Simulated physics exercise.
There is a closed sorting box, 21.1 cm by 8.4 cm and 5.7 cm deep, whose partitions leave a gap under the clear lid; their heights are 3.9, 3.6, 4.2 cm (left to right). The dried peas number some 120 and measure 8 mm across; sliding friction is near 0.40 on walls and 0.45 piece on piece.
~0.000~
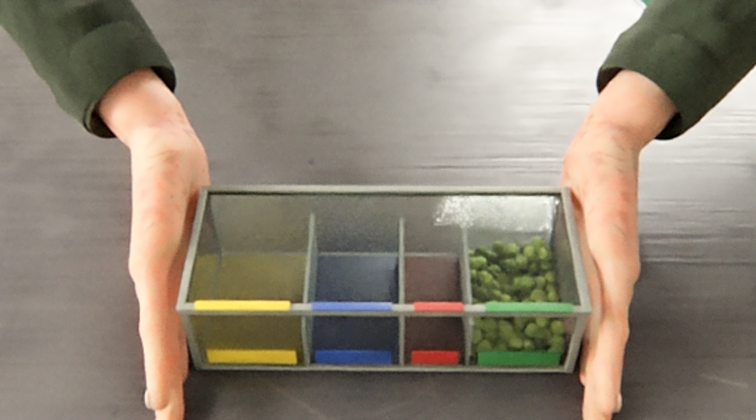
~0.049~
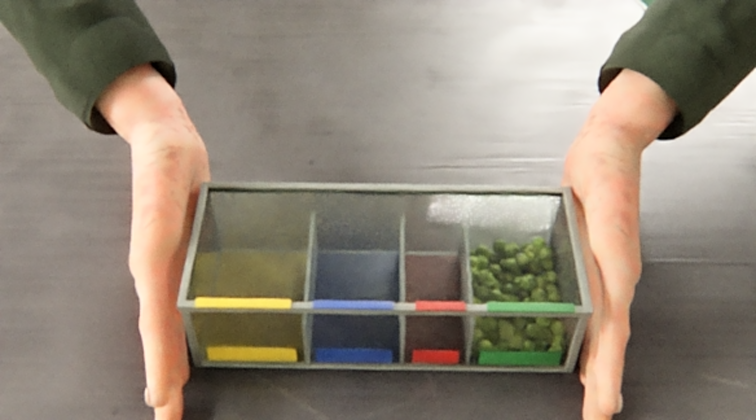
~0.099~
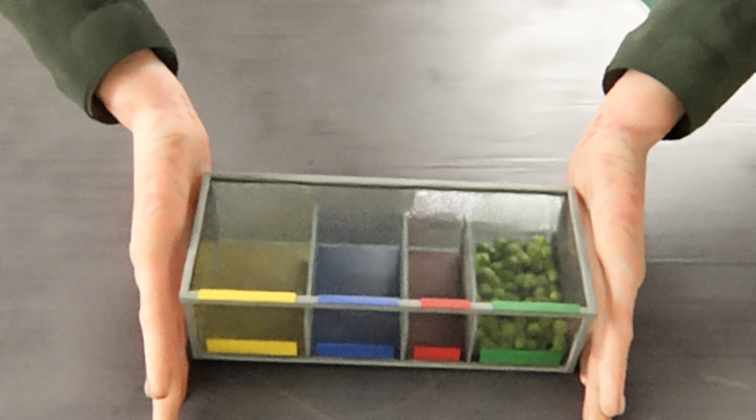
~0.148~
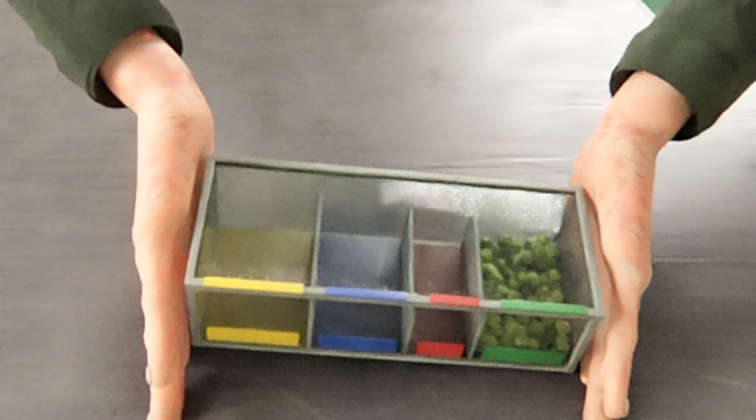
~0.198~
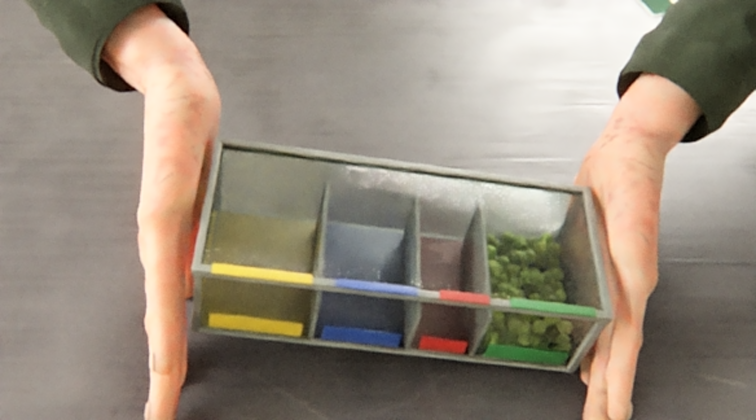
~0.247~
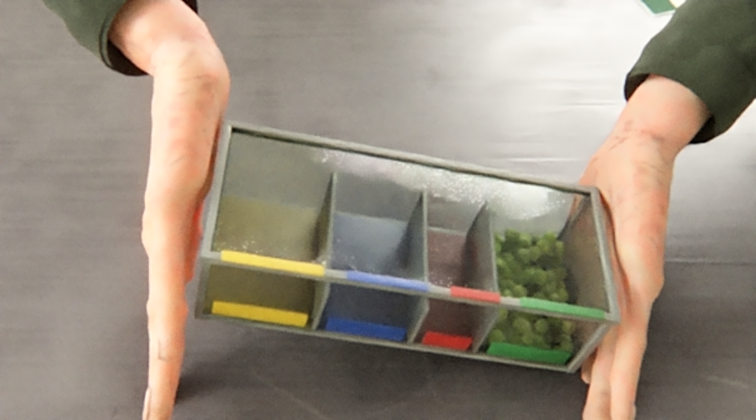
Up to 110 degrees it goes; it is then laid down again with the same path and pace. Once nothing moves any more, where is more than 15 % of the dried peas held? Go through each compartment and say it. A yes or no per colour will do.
Red: No. Blue: No. Green: Yes. Yellow: No.
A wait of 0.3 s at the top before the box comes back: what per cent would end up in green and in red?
Final amounts would be green 100% and red 0%.
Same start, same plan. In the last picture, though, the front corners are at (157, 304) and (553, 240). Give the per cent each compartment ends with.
Per cent by compartment: Red 5, blue 5, green 50, yellow 40.
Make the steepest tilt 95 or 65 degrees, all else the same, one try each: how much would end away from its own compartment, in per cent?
Roughly 0 percent for the first try and 0 percent for the second.
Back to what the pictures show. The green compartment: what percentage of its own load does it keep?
Roughly 100 per cent.
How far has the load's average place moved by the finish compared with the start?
About 1.0 cm.
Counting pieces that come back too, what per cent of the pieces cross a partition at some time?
I'd say near 0 percent of them.
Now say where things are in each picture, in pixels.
Box tilt 0 degrees, front corners at (185, 306) and (582, 309); green 100 %, in the first frame.
Box tilt 1 degrees, front corners at (186, 303) and (584, 309), in the second frame.
Box tilt 3 degrees, front corners at (188, 294) and (589, 310), lowest corner right front, in the third frame.
Box tilt 7 degrees, front corners at (193, 281) and (596, 312), lowest corner right front, in the fourth frame.
Box tilt 11 degrees, front corners at (201, 267) and (604, 314), lowest corner right front, in the fifth frame.
Box tilt 15 degrees, front corners at (210, 254) and (611, 316), lowest corner right front; green 100 %. Its pace works out near 80 degrees a second, in the sixth frame.
Then, at 1.51 s, tilt 110 degrees; green 100 %.
Then, at 2.35 s, tilt 50 degrees; green 100 %.
After 3.20 s, tilt 0 degrees; green 100 %.
By 3.7 s all is still; red 0 %, blue 0 %, green 100 %, yellow 0 %.
